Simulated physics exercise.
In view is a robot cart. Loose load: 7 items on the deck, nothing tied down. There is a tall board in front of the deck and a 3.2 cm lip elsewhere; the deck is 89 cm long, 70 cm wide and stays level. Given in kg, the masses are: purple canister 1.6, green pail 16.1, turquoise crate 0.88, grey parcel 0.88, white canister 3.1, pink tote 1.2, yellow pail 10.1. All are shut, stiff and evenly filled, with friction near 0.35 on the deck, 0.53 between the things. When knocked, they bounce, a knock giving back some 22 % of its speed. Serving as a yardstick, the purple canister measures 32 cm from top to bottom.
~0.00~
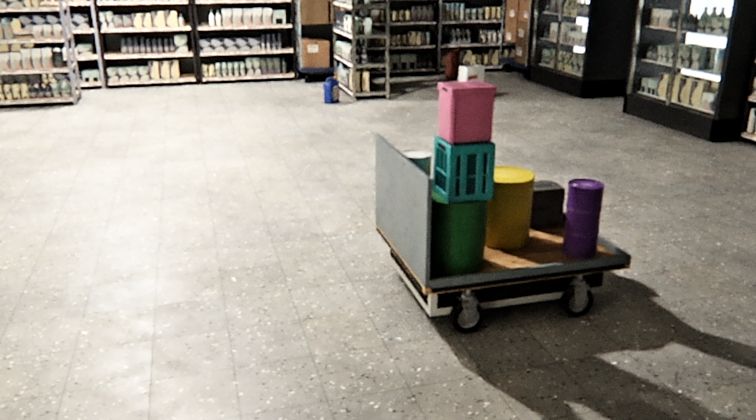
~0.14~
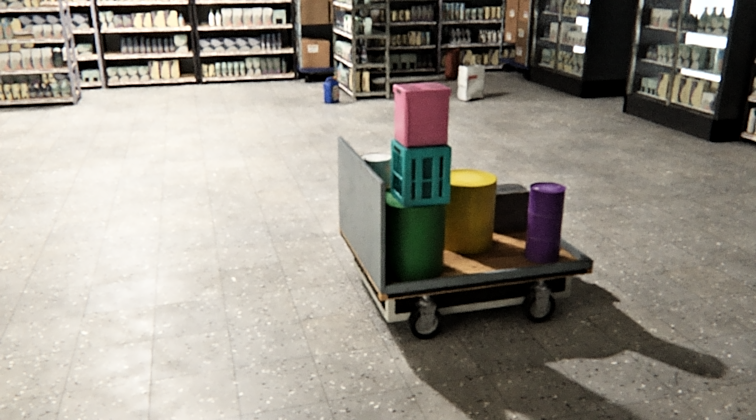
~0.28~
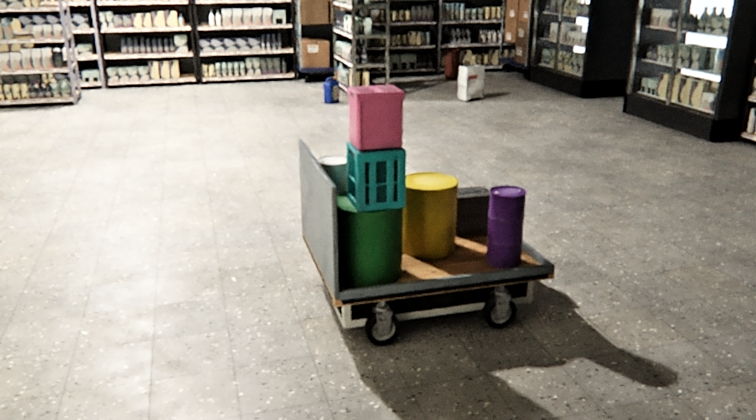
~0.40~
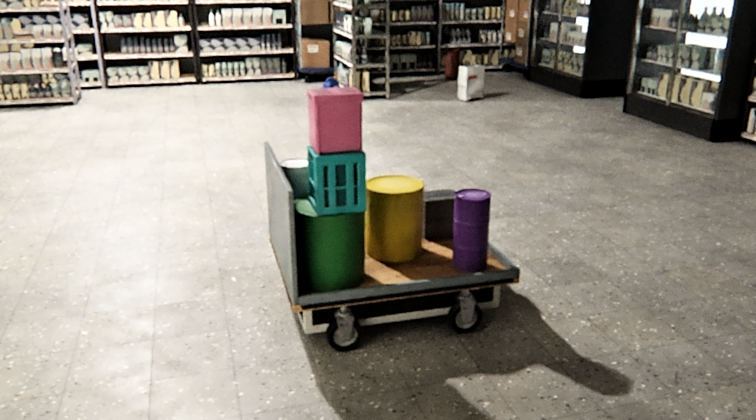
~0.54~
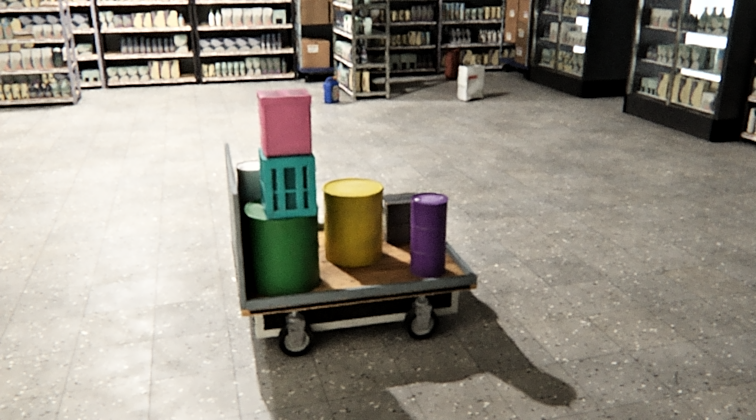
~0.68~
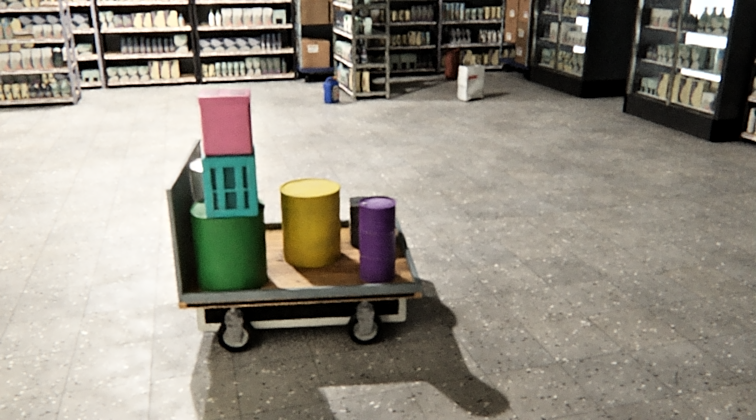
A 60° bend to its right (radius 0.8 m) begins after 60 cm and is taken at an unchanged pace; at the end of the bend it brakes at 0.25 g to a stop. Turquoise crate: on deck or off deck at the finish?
Off deck.
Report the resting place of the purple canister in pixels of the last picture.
End point: Approx. (130, 194).
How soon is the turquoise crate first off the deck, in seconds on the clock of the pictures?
Time: Approximately 1.1 s.
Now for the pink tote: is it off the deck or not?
When everything stops, the pink tote is out of bounds.
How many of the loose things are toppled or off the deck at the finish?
I count 3.
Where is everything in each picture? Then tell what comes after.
The first picture shows cart 0 cm along; turquoise crate (463, 168); purple canister (583, 219).
The second picture shows cart 18 cm along; grey parcel (505, 207).
The third picture shows cart 36 cm along; pink tote (376, 118); yellow pail (428, 215).
The fourth picture shows cart 52 cm along; purple canister (471, 231); green pail (330, 241).
The fifth picture shows cart 70 cm along; grey parcel (403, 217).
The sixth picture shows cart 88 cm along, turned 10°; turquoise crate (231, 181) moved 3 cm; pink tote (227, 122) moved 3 cm.
After 1.08 s, cart 140 cm along, turned 47°; pink tote now off the deck; turquoise crate 42° off upright near (101, 149); white canister 14° off upright.
After 1.38 s, cart 179 cm along, turned 60°; turquoise crate now off the deck; white canister 10° off upright; green pail moved 4 cm.
After 1.88 s, cart 208 cm along, turned 60°, stopped; white canister on its side; green pail moved 4 cm.
In the end (2.7 s), off the deck, turquoise crate, white canister and pink tote; the other 4 under 10 cm from the start.
